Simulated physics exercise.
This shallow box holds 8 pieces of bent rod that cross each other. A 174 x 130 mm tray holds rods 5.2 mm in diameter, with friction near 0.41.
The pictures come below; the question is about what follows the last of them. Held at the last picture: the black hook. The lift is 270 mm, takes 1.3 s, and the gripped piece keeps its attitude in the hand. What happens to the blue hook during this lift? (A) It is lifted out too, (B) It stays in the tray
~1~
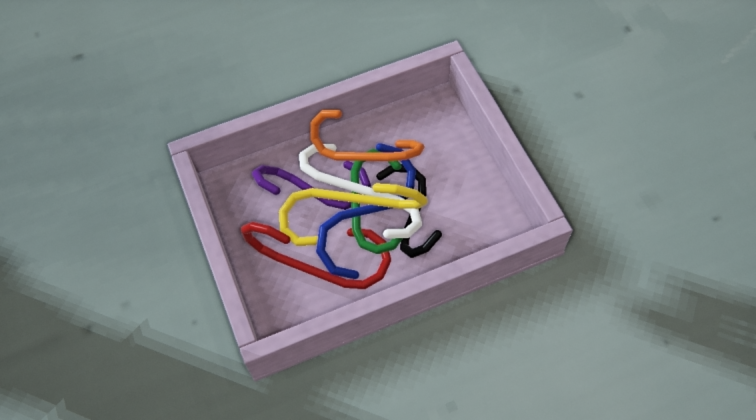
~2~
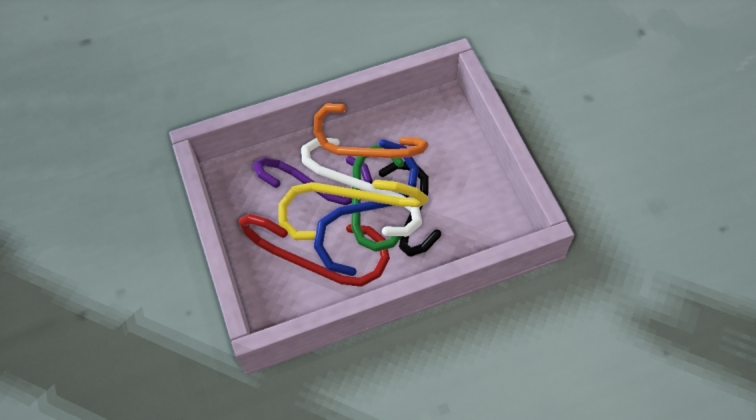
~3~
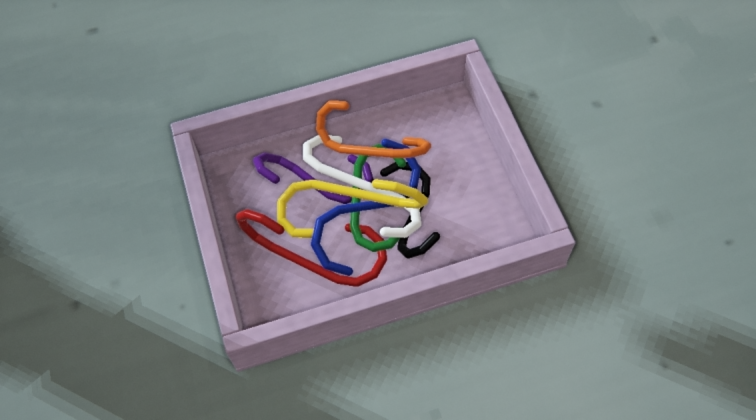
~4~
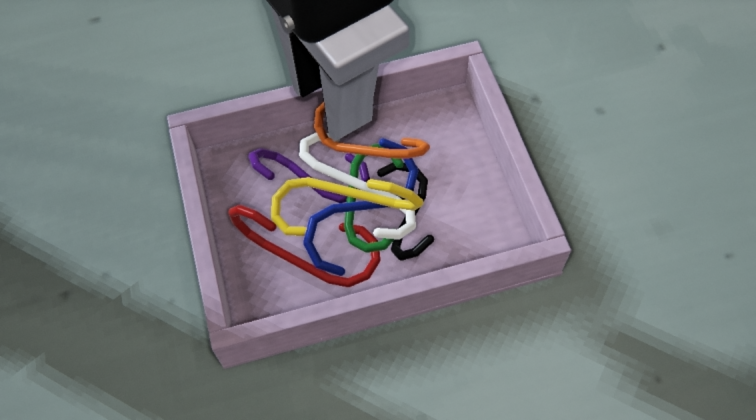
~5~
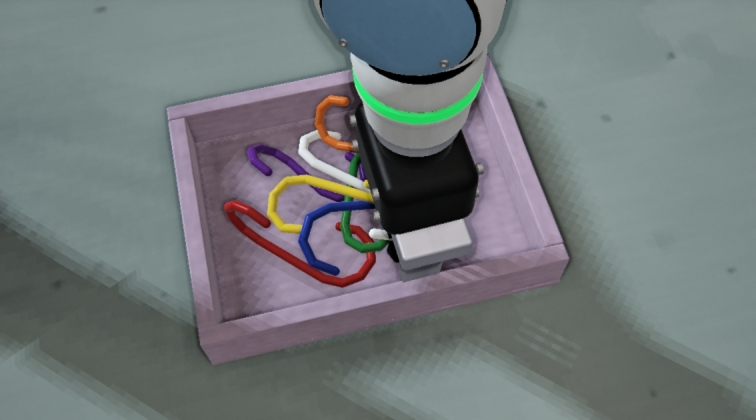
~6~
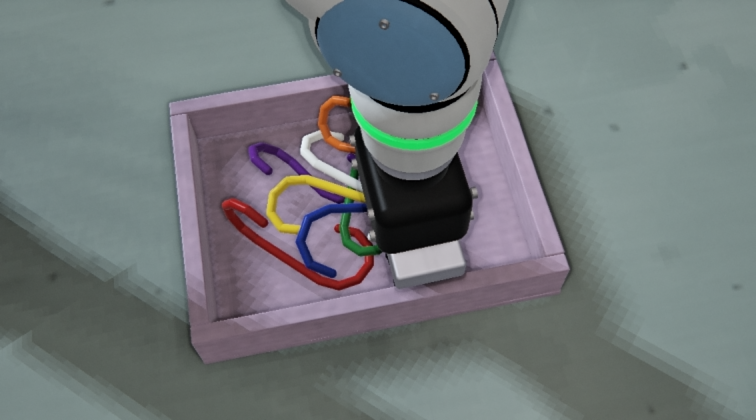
Answer: A.
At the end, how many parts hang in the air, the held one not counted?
I make it 2 of them.
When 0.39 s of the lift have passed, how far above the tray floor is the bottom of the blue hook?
Height: Approx. 0 mm.
Then, 0.39 s into the lift, lowest point more than 20 mm over the tray floor, black hook 58 mm.
Then, 0.71 s into the lift, lowest point more than 20 mm over the tray floor, black hook 159 mm, orange hook 109 mm, blue hook 79 mm.
Then, 1.30 s into the lift, lowest point more than 20 mm over the tray floor, black hook 273 mm, orange hook 219 mm, blue hook 193 mm.
End, hanging black hook 273 mm, orange hook 219 mm, blue hook 193 mm; the other 5 are down.
